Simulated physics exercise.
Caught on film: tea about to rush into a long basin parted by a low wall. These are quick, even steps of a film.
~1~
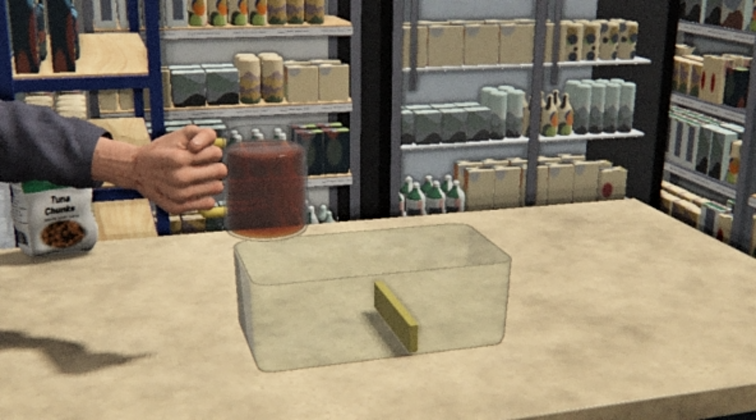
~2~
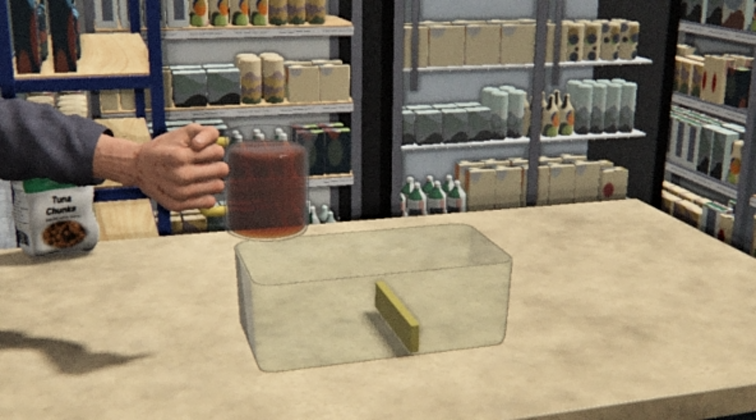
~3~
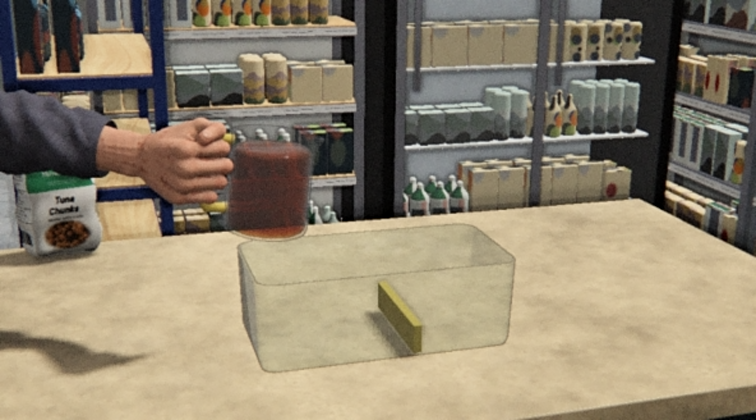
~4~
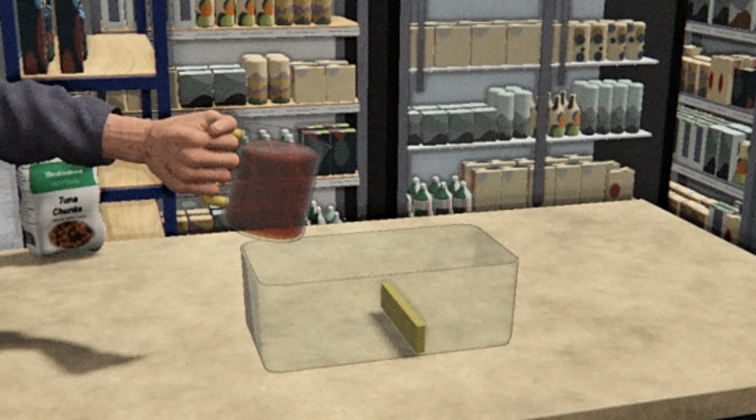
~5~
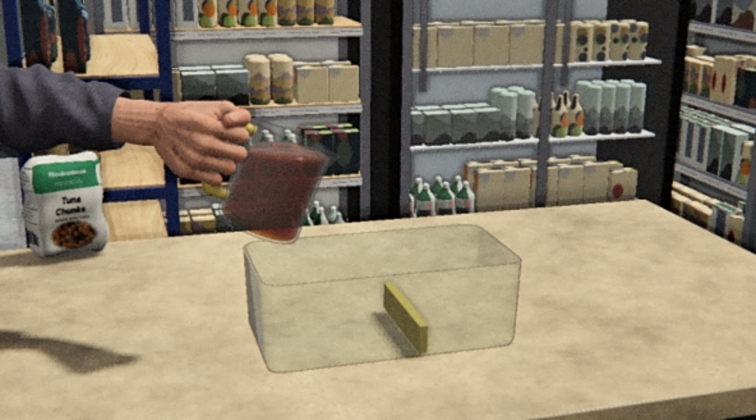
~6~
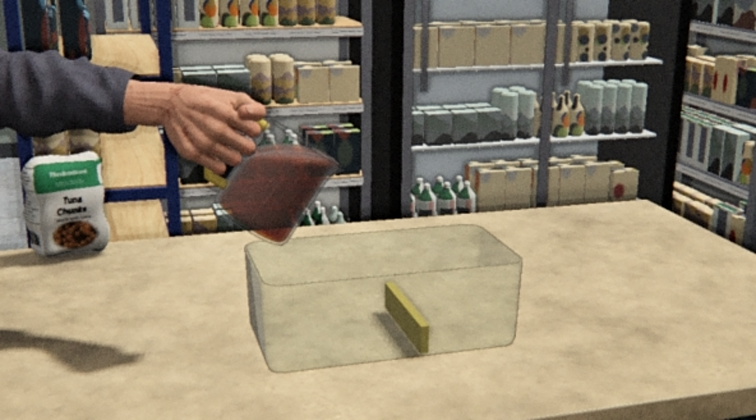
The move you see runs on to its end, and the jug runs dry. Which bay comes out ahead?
The left-hand part.
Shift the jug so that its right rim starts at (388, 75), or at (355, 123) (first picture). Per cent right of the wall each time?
The first gives 60 %, the second 80 %.
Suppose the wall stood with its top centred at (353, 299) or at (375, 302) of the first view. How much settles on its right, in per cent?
First some 85, then 30 per cent.
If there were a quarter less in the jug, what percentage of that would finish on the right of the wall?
Close to 5 per cent.
A moment on, the tilt is 97° and 61 per cent is still to pour, 19 is left of the wall and 0 right of it.
Next, the tilt is 100° and 24 per cent is still to pour, 60 is left of the wall and 1 right of it.
Then the tilt is 100° and 9 per cent is still to pour, 80 is left of the wall and 4 right of it.
Later the tilt is 100° and 3 per cent is still to pour, 88 is left of the wall and 5 right of it.
In the end 91 per cent lies left of the wall, 6 right of it and 3 outside.
